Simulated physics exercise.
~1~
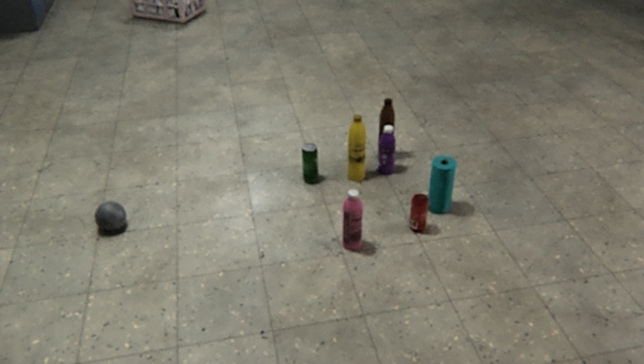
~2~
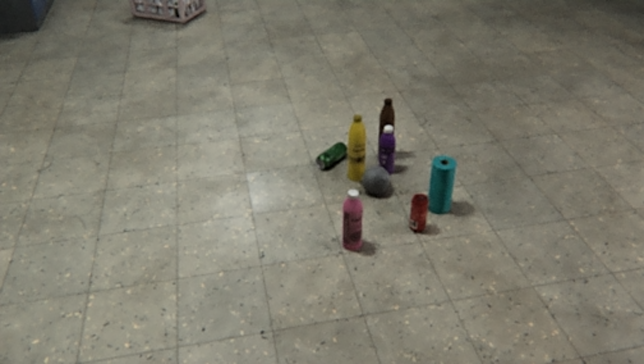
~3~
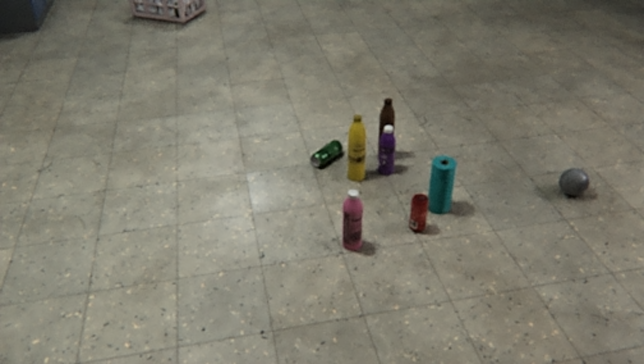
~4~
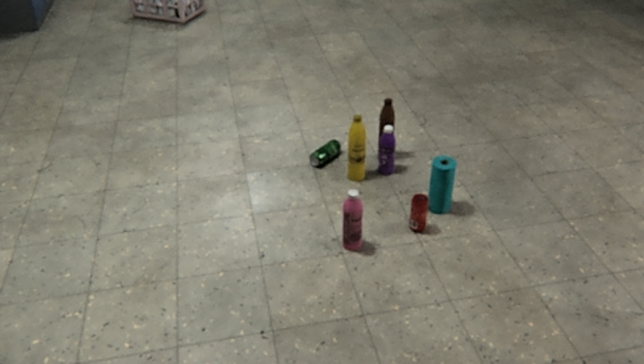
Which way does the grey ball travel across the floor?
The grey ball travels to the right, passing among the standing objects and continuing beyond them.
A grey ball rolls right across a tiled floor toward a loose group of bottles, cans and a turquoise roll, and the green can tips onto its side. The ball passes through and leaves view, while the other objects stay standing.
